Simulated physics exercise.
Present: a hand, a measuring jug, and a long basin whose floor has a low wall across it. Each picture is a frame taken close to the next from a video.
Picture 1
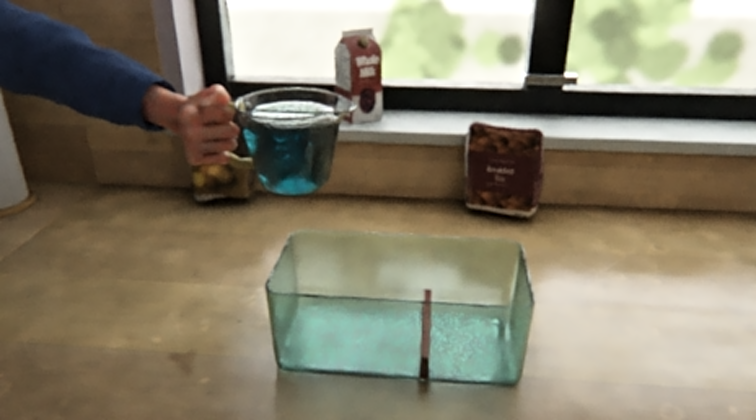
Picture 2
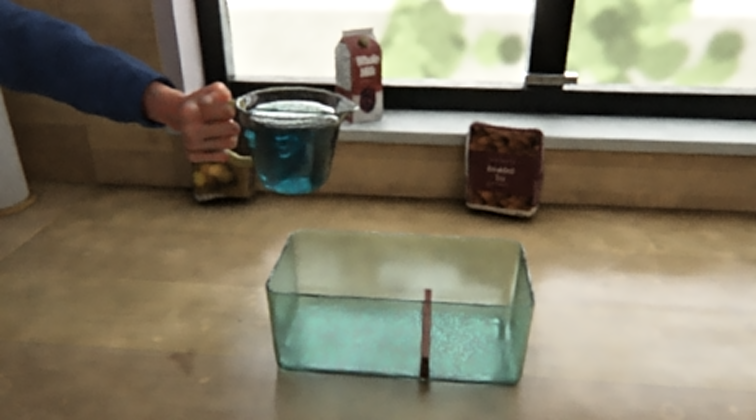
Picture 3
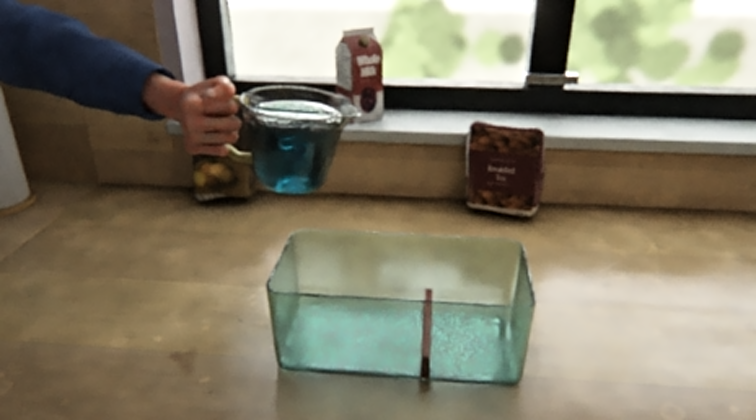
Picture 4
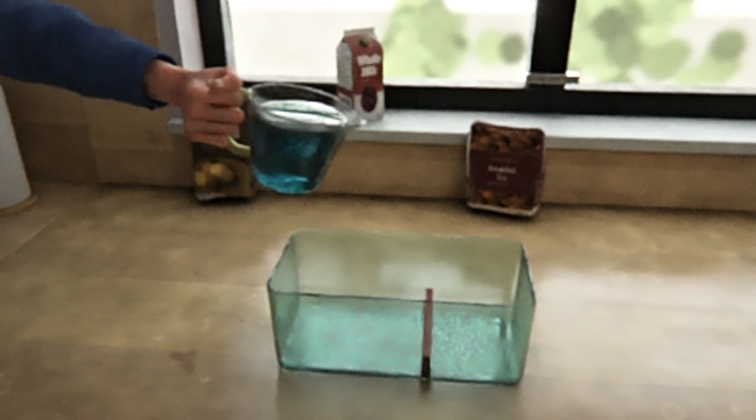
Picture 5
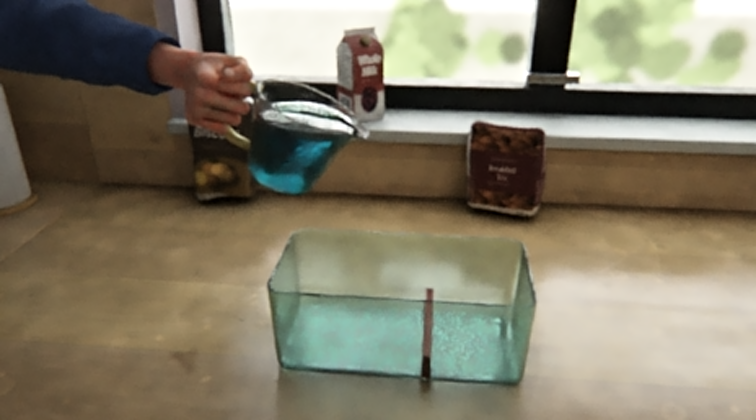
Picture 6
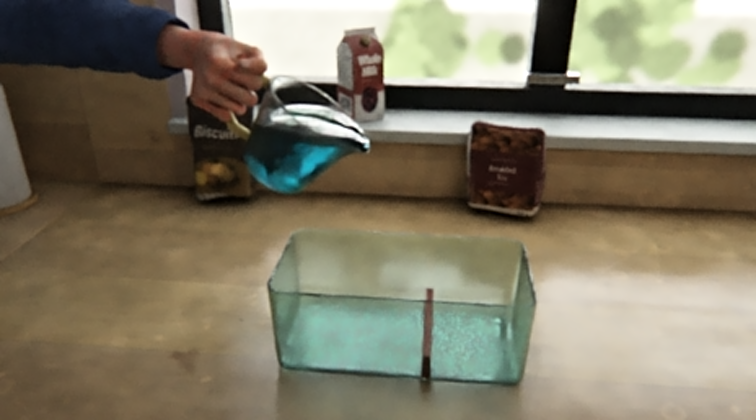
In the video, a hand in a blue sleeve holds a clear glass jug of blue liquid above a greenish glass basin on a wooden counter, gradually tilting it to the right until the liquid nears the lowered rim.
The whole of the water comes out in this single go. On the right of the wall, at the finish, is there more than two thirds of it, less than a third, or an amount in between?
There is less than a third of it there.
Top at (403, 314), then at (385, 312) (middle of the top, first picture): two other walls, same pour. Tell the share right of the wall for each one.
35 % and 60 %, roughly.
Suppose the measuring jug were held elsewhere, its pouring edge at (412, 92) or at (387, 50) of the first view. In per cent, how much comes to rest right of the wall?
It comes to about 70 %, followed by about 50 %.
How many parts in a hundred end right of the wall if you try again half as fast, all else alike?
Around 15 percent.
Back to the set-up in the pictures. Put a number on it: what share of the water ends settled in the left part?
Share approx. 80 %.
A moment on, the measuring jug is tipped right over and 32 per cent is still to pour, 29 is left of the wall and 1 right of it.
Next, the measuring jug is tipped right over and 3 per cent is still to pour, 78 is left of the wall and 5 right of it.
Then the measuring jug is tipped right over and 0 per cent is still to pour, 78 is left of the wall and 11 right of it.
Later the measuring jug is tipped right over and 0 per cent is still to pour, 79 is left of the wall and 12 right of it.
At rest 79 per cent lies left of the wall, 12 right of it and 8 outside.
